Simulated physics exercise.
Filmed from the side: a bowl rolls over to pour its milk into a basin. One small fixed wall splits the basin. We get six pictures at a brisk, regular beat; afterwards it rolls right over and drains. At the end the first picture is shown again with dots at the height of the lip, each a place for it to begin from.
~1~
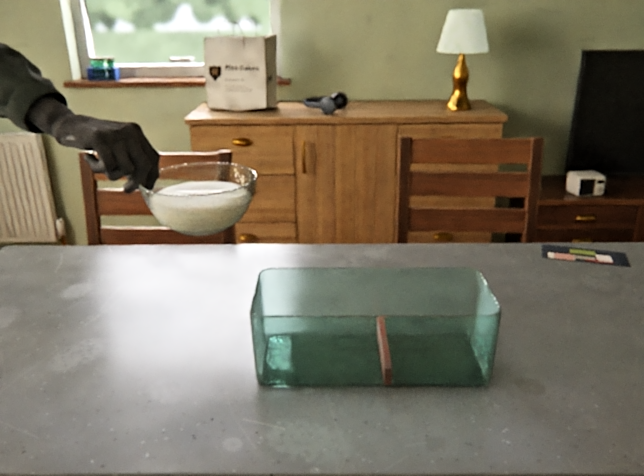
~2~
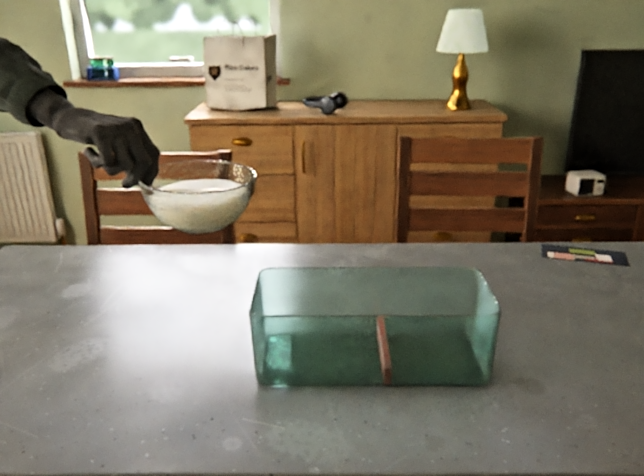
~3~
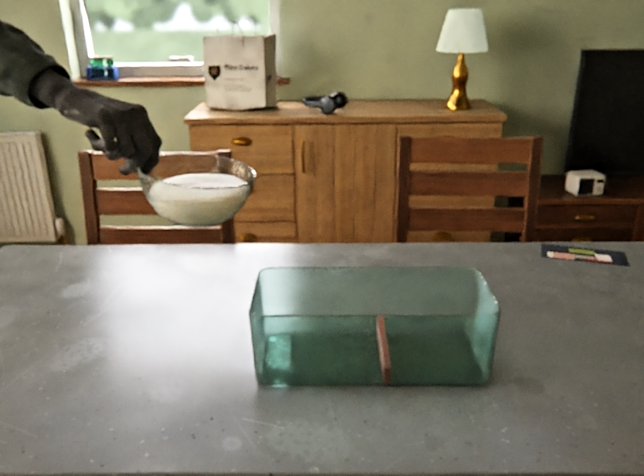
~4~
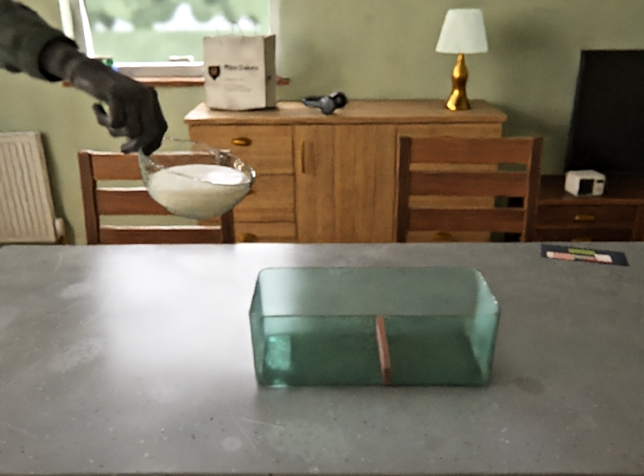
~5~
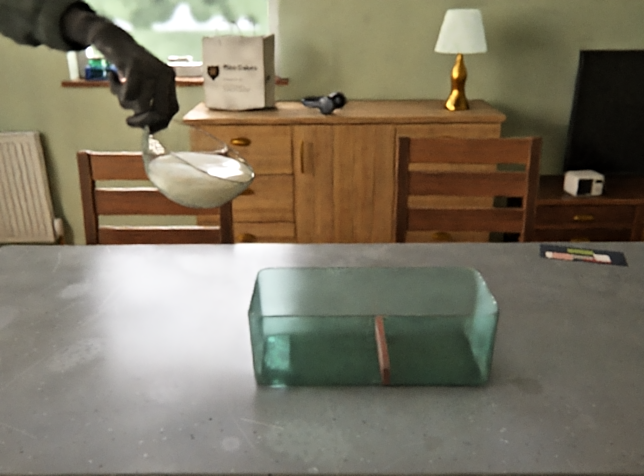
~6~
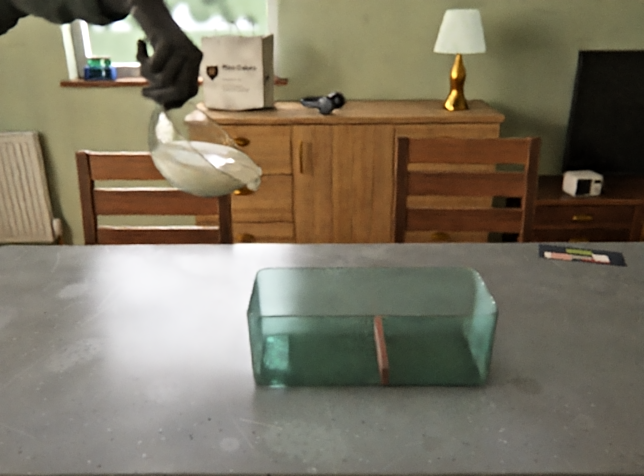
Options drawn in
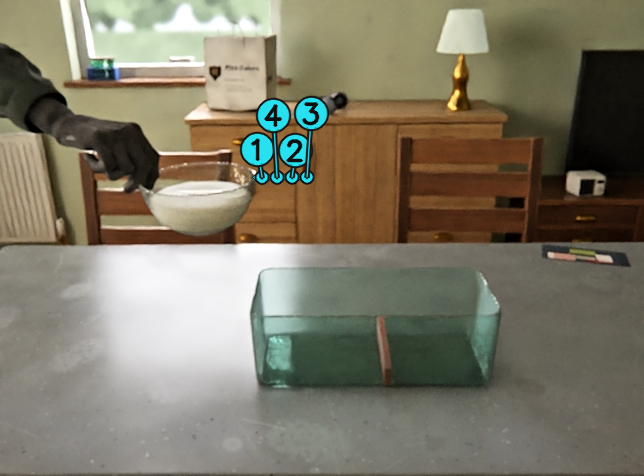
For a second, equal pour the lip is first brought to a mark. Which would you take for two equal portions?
I would pick dot 2.
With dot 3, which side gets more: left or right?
The right one.
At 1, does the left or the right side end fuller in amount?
The left one.
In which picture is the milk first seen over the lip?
Picture 6.
In cyan, 1 at (262, 177); 2 at (292, 177); 3 at (307, 177); 4 at (277, 177).
With 1, about 80 % ends left of the wall and 13 % right of it; 8 % is lost outside.
With 2, about 43 % ends left of the wall and 55 % right of it; 3 % is lost outside.
With 3, about 26 % ends left of the wall and 71 % right of it; 3 % is lost outside.
With 4, about 71 % ends left of the wall and 23 % right of it; 5 % is lost outside.
